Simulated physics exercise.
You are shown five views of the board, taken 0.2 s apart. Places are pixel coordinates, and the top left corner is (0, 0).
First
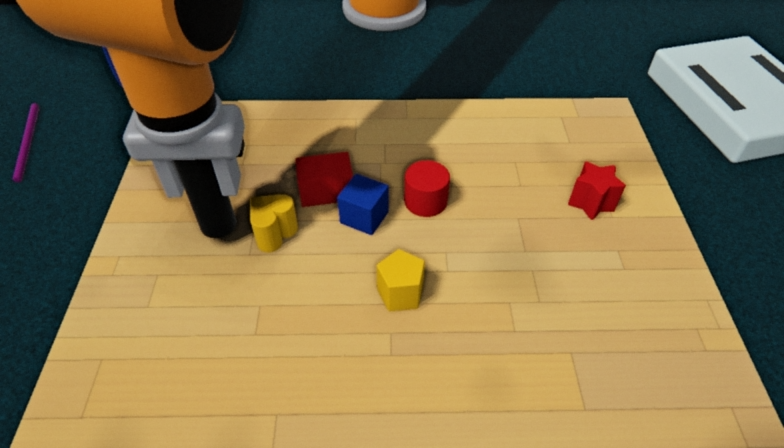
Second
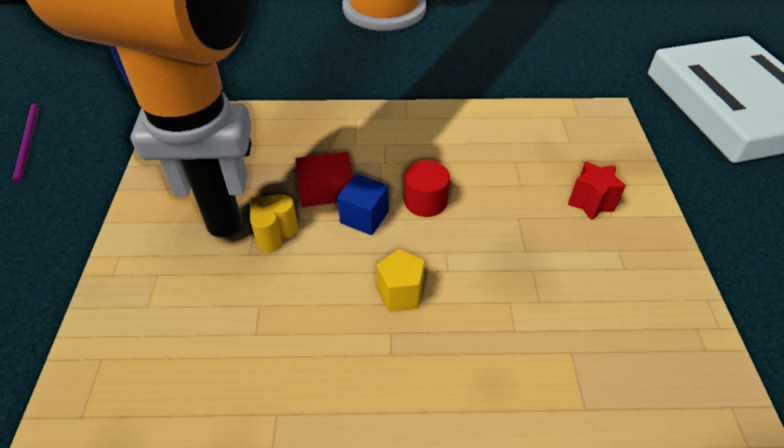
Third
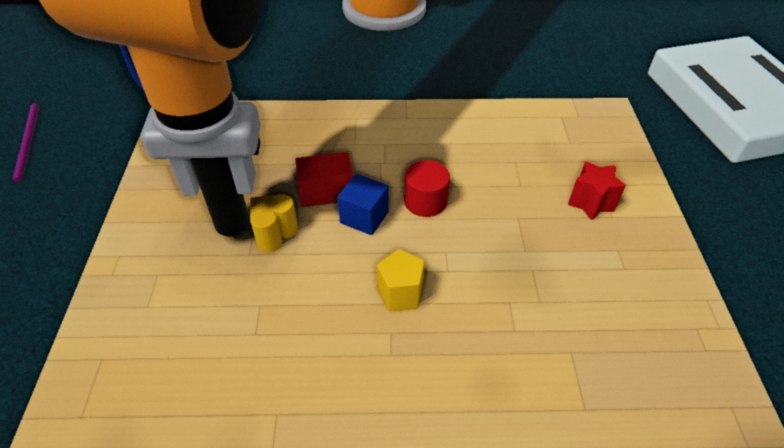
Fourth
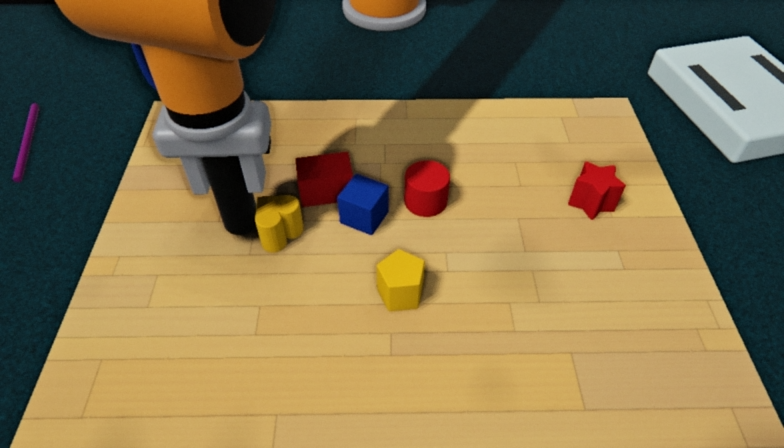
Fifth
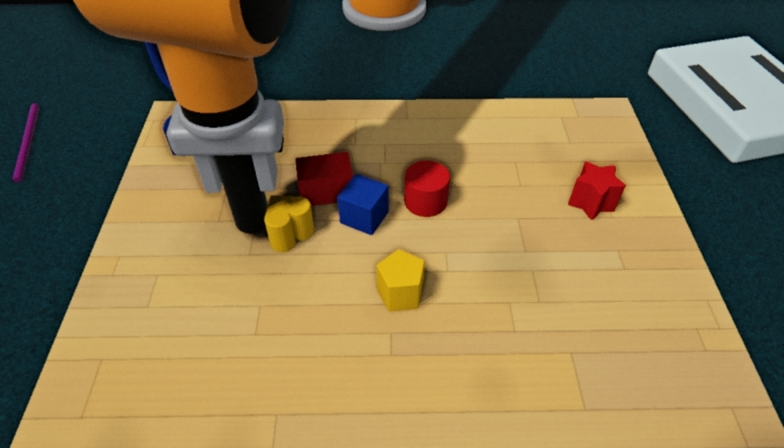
An orange robotic arm with a grey mount and a black tool reaches down over the left side of a light wooden board, seen from a fixed, raised view. A yellow heart block sits beside the tool, with red and blue blocks near the centre, a yellow pentagon below them and a red star at right. The arm slides slightly right, nudging the heart a short way while the other blocks stay still.
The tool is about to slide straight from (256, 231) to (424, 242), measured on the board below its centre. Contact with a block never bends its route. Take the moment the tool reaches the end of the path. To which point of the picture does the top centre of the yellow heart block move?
The centre of its top will be at (444, 243).
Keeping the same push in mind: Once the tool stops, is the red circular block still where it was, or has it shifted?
That block is going to be left alone.
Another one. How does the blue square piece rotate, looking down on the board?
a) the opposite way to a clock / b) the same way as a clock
I choose a.
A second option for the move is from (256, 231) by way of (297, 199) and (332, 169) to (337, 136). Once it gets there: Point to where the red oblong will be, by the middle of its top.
I'd say the red oblong ends with its top centre at (374, 140).
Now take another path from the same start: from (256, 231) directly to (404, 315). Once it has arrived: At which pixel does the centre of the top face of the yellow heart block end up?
When the path ends, it will be at (349, 220).
The first path, step by step. One third of the way, tool at (311, 225); yellow heart block at (344, 216), turned 15° clockwise.
Two thirds of the way, tool at (367, 229); yellow heart block at (398, 229), turned 40° clockwise; blue square piece at (374, 185), turned 15° anticlockwise.
At the end, tool at (425, 232); yellow heart block at (444, 243), turned 70° clockwise; blue square piece at (375, 185), turned 20° anticlockwise; red circular block still.
